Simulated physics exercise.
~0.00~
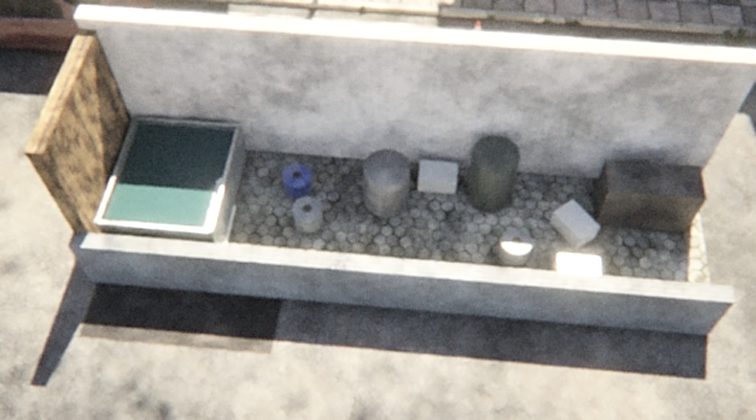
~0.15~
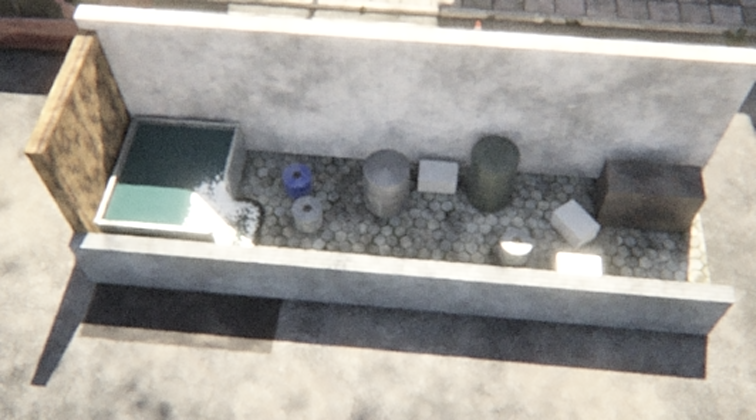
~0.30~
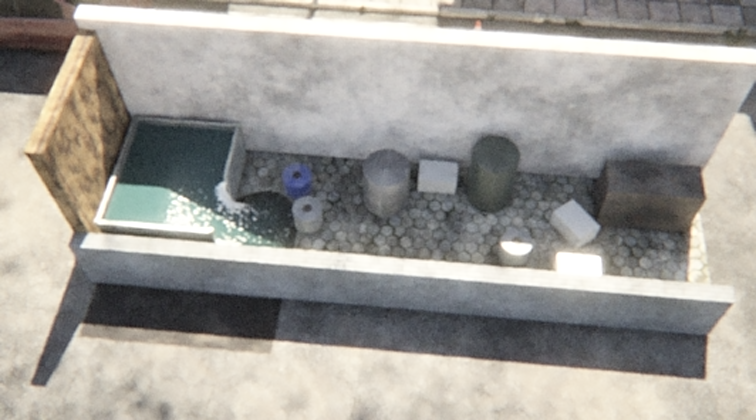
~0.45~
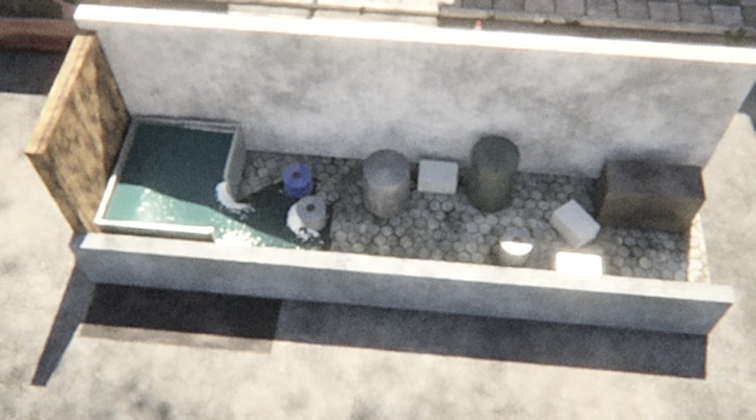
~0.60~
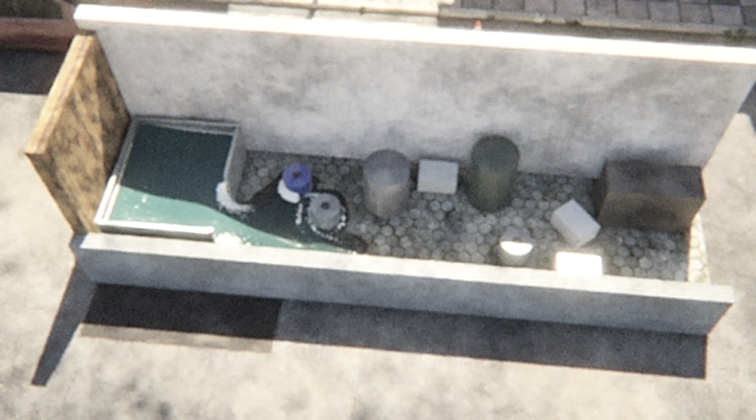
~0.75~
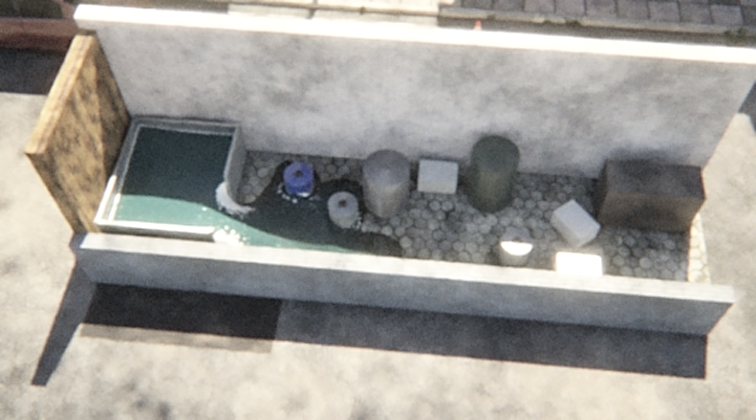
Water poured from the low corner of the tank on the left and spread rightward over the stone floor between the walls, flowing around a blue tub and pushing a grey one slightly right.
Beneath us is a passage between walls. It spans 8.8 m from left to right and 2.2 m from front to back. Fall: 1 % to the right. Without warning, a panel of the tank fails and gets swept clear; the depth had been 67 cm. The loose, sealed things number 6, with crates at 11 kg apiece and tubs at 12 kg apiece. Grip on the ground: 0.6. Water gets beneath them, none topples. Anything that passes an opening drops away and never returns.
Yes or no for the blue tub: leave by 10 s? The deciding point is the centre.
Blue tub: Still in.
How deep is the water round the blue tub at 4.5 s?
The depth there is around 4 cm.
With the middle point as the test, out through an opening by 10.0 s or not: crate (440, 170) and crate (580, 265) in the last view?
The first one fails and the second one succeeds.
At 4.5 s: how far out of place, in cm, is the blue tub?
Roughly 10 cm by then.
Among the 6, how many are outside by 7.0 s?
The number I get is 4.
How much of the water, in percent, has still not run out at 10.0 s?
Still held: Near 44 %.
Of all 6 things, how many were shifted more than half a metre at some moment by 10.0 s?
Tally: 4.
After 2.0 s the blue tub is near (299, 173), 0.1 m from its start, aground; 0 of 6 are out; 0 afloat.
After 4.5 s the blue tub is near (301, 171), 0.1 m from its start, aground; 2 of 6 are out; 3 afloat.
After 7.0 s the blue tub is near (301, 171), 0.1 m from its start, aground; 4 of 6 are out; 1 afloat.
After 10.0 s the blue tub is near (301, 171), 0.1 m from its start, aground; 4 of 6 are out; 0 afloat.
